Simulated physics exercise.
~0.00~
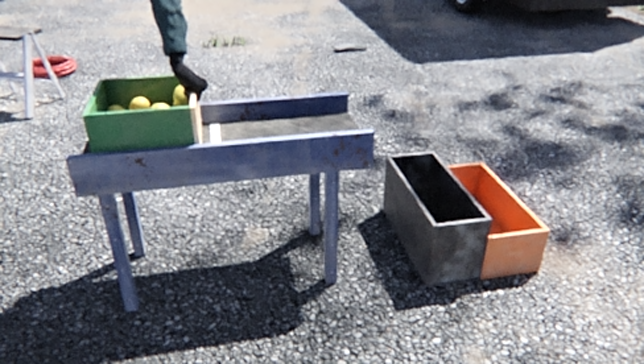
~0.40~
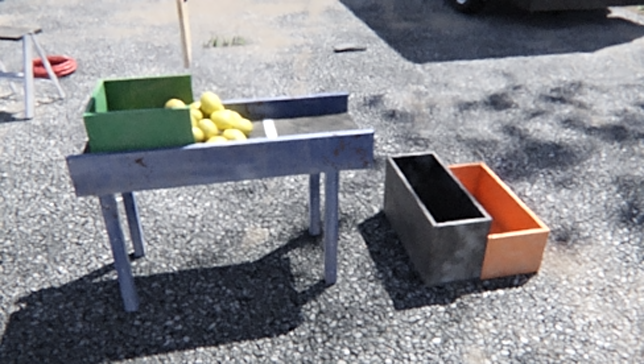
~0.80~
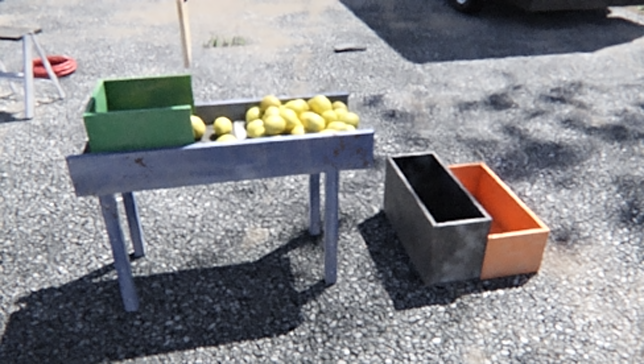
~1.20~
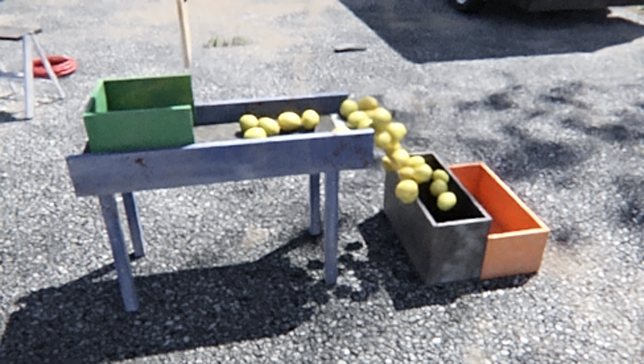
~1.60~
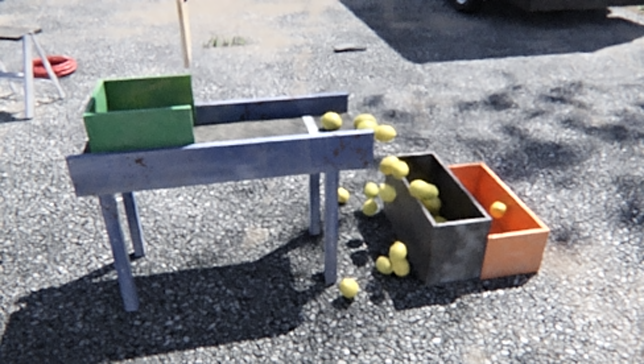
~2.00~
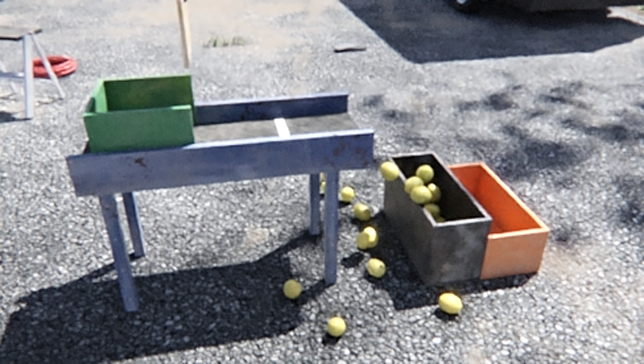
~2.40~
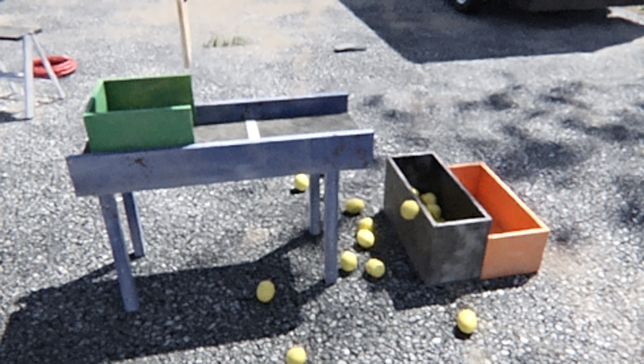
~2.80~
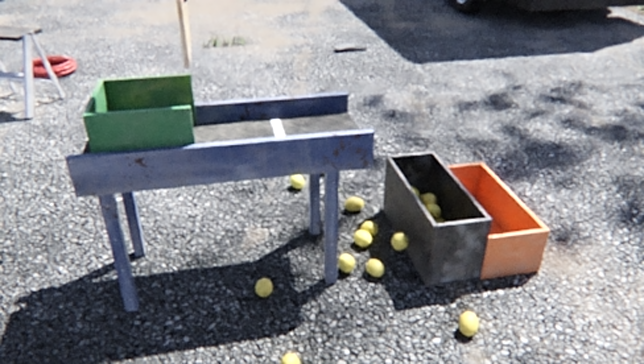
Yellow lemons riding a belt rightward from a green pen, spilling off the end into a black tub and onto the gravel.
